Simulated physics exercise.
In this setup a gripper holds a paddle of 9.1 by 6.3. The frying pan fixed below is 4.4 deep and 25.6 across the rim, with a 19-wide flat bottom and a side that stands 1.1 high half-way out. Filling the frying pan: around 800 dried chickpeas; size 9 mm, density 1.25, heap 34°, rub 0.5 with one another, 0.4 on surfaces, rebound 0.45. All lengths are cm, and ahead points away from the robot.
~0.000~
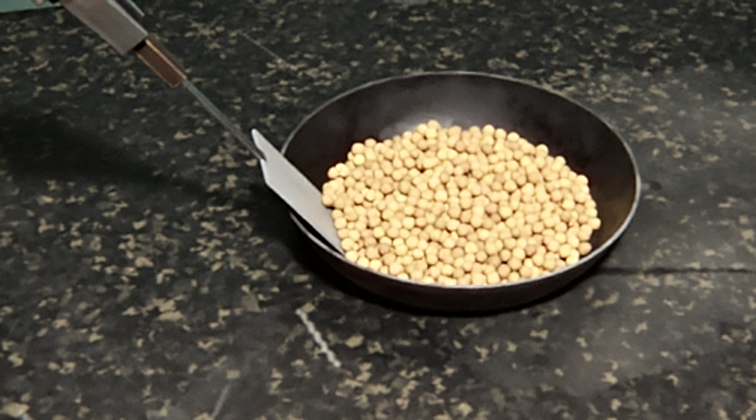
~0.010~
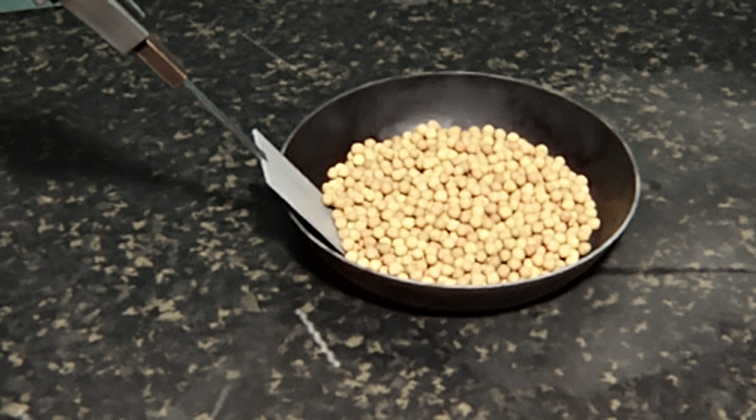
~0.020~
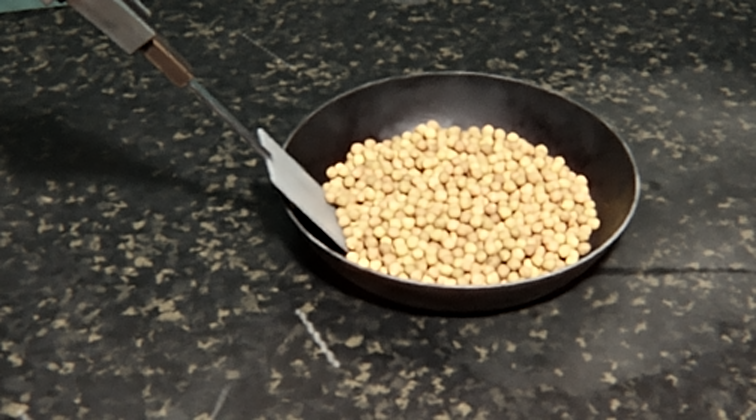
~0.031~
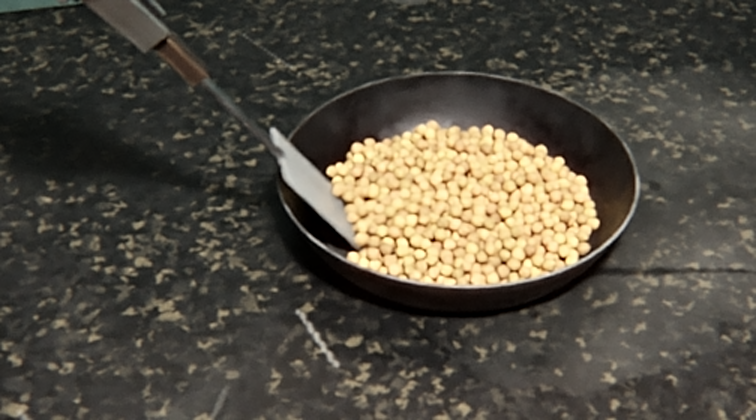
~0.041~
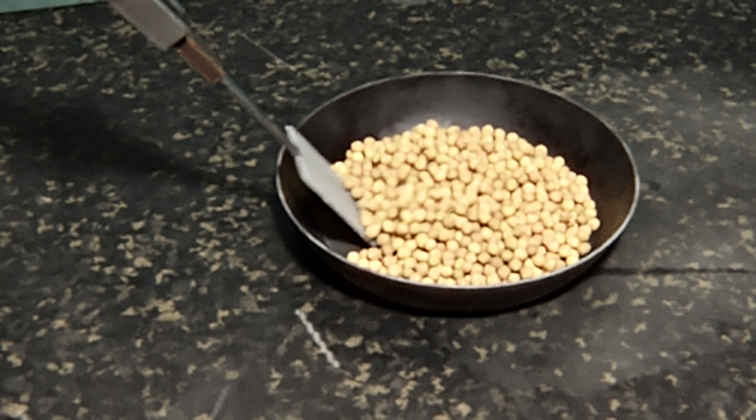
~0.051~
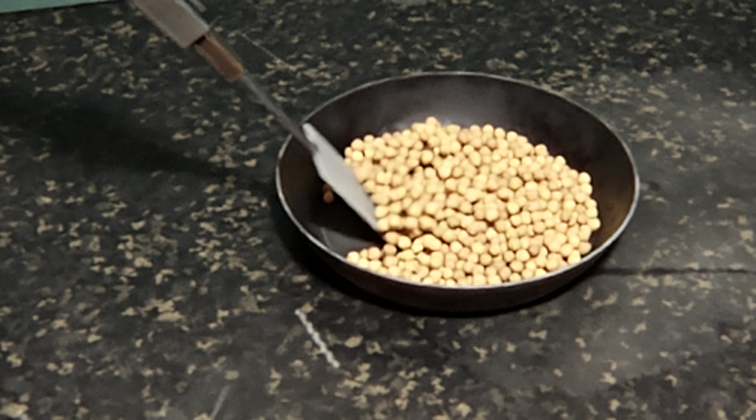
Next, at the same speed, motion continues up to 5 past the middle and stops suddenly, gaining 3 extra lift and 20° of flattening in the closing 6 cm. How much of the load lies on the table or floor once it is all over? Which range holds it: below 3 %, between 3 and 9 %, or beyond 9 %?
The range between 3 and 9 %.
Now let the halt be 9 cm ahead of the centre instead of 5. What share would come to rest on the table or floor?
With that change, I'd expect about 10 per cent.
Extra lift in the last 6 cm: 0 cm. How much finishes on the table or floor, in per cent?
I'd reckon around 0 per cent.
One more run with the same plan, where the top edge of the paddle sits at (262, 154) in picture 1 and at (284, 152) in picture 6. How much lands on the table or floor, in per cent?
Around 0 per cent finishes there.
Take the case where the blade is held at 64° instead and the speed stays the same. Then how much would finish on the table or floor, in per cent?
In that case some 5 per cent.
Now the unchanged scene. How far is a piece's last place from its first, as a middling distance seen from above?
It comes to some 3 cm.
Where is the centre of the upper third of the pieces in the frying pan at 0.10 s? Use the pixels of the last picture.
I'd say close to (483, 189).
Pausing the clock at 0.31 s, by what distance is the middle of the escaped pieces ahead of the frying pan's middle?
Around 20 centimetres ahead.
After 0.08 s, sloping 55°, highest piece 6 above the table; 796 in the frying pan.
After 0.10 s, sloping 48°, highest piece 8 above the table; 796 in the frying pan.
After 0.31 s, sloping 35°, highest piece 5 above the table; 759 in the frying pan, 35 on the table or floor, 2 on the blade or in flight.
After 1.36 s, sloping 35°, highest piece 5 above the table; 759 in the frying pan, 37 on the table or floor.
At rest, 759 in the frying pan, 37 on the table or floor. That is 5 % on the table or floor.
